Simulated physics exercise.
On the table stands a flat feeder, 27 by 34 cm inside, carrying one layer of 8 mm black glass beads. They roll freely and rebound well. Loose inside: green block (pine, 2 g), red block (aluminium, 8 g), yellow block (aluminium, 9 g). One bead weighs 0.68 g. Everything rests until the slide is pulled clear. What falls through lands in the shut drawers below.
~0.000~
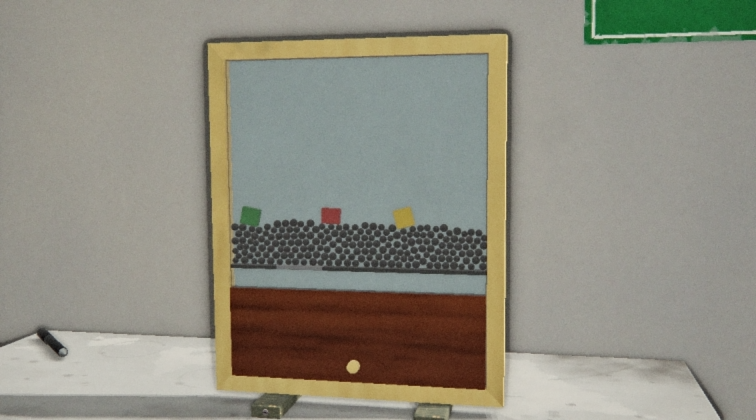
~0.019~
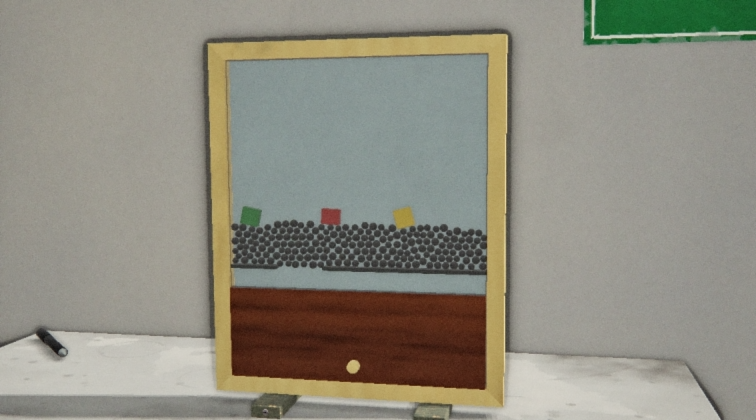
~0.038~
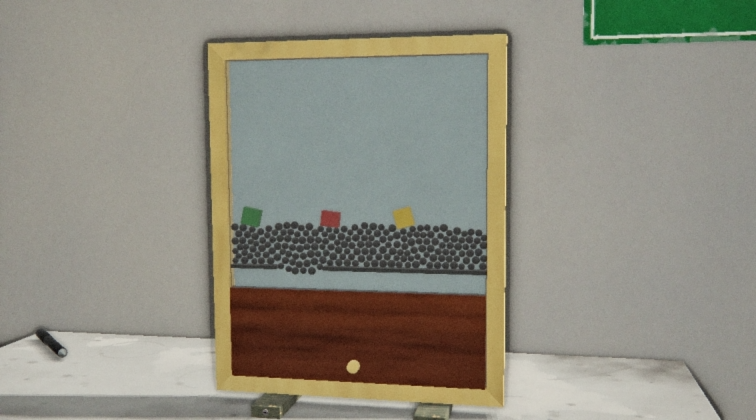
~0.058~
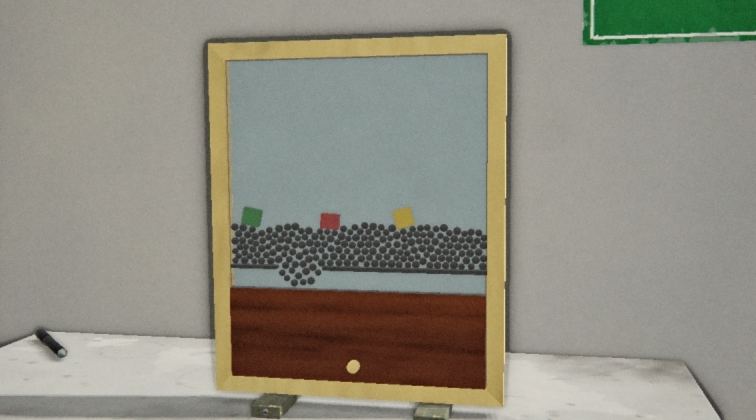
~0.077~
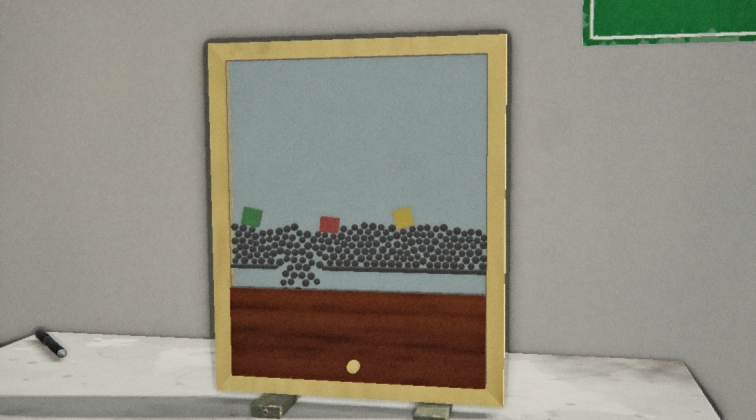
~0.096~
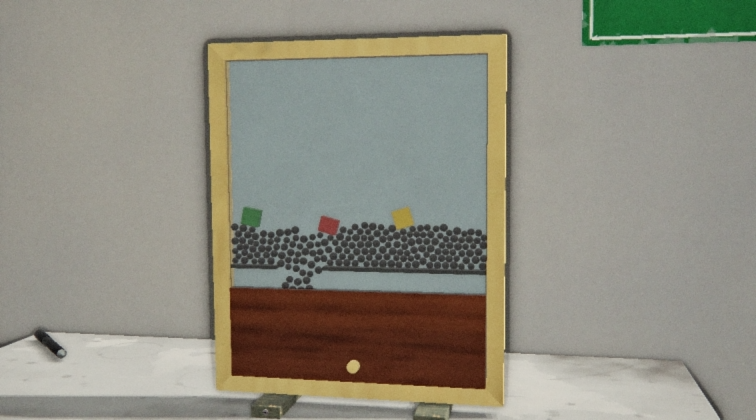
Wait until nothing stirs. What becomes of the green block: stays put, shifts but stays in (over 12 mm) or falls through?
Green block: Falls through.
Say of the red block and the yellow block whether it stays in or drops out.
Red block out, yellow block out.
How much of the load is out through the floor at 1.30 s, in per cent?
Some 60 per cent.
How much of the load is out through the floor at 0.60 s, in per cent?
Roughly 45 per cent.
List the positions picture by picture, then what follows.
The first picture shows about 200 beads; load centre (353, 245); green block (251, 216) tilted 78°; red block (331, 216); yellow block (404, 218) tilted 15°; slide (274, 267) to (328, 268).
The second picture shows load centre (352, 245); 0 out.
The third picture shows load centre (352, 246); 4 out.
The fourth picture shows load centre (357, 252); 9 out.
The fifth picture shows load centre (357, 252); 14 out.
The sixth picture shows load centre (357, 252); 20 out; green block (252, 217) tilted 79°; red block (329, 226) tilted 15°; yellow block (403, 218) tilted 18°.
After 0.25 s, 30 % are out; green block moved 0.9 cm tilted 77°; red block below the floor; yellow block moved 0.4 cm tilted 19°.
After 0.60 s, 45 % are out; green block below the floor; red block below the floor; yellow block moved 4.8 cm tilted 36°.
After 1.30 s, 60 % are out; green block below the floor; red block below the floor; yellow block below the floor.
Settled by 1.6 s, 60 % are out; green block below the floor; red block below the floor; yellow block below the floor.
